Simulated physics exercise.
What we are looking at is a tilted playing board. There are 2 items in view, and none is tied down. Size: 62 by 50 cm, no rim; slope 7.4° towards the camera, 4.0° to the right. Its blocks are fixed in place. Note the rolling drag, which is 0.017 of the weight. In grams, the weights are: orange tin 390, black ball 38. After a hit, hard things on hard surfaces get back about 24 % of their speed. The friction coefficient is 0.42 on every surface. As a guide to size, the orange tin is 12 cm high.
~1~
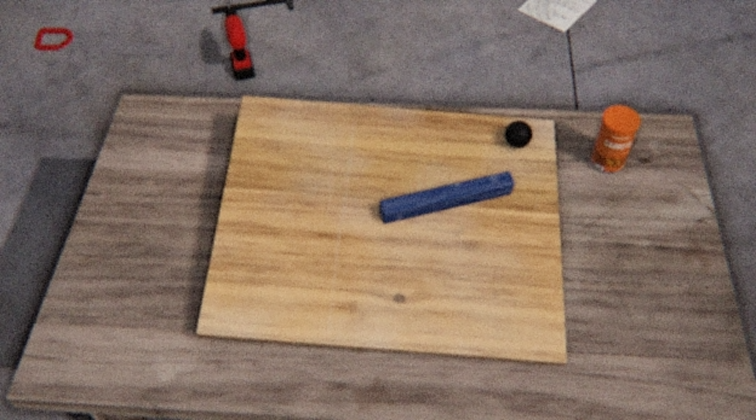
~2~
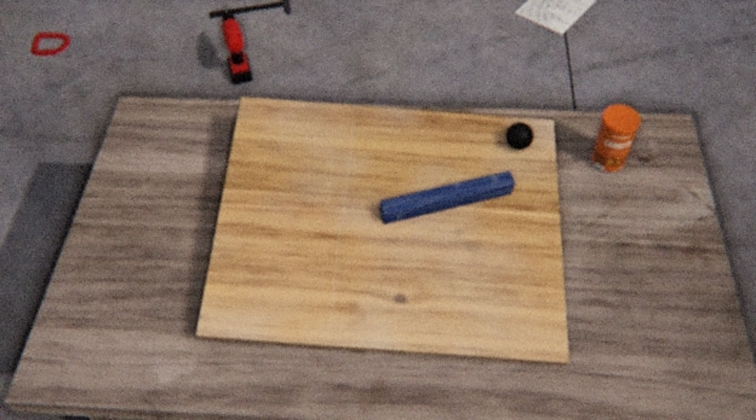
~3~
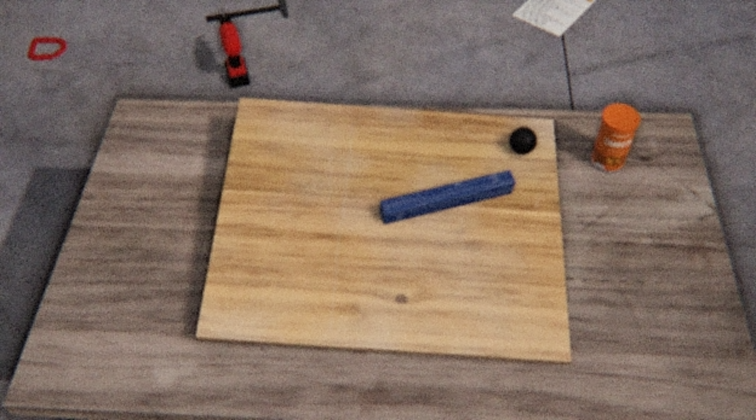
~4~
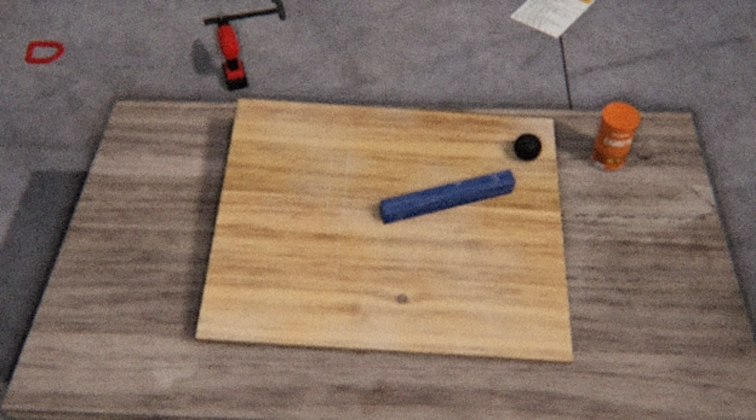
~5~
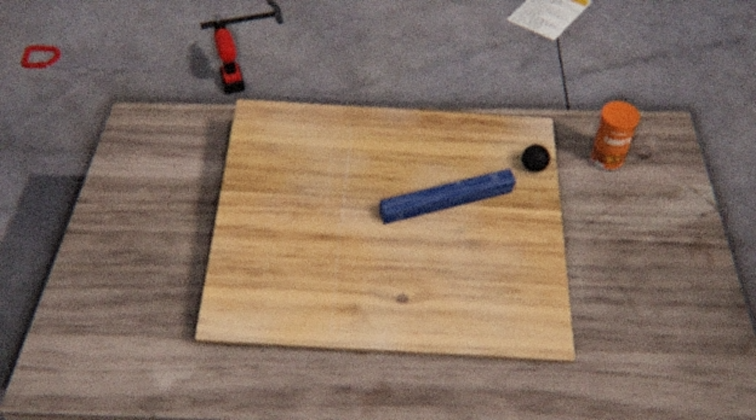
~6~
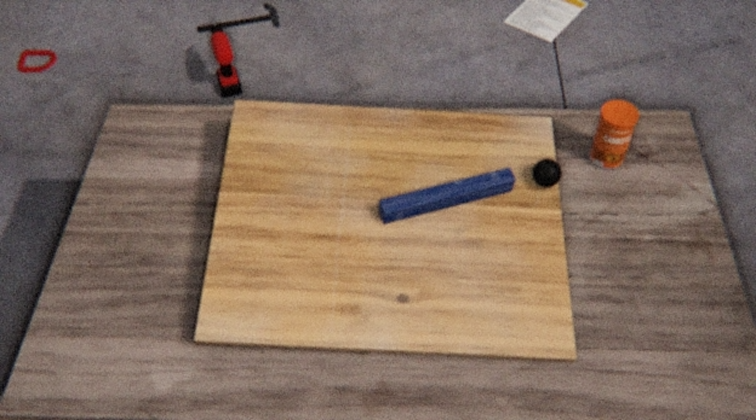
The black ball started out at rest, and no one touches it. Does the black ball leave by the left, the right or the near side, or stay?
It will exit on the right.
Then, 0.30 s past the last view, it has gone over the right edge; black ball near (597, 255).
Then, 0.50 s past the last view, it has gone over the right edge; black ball near (641, 301).
Finally, it has gone over the right edge; orange tin still in place (within 8 cm).
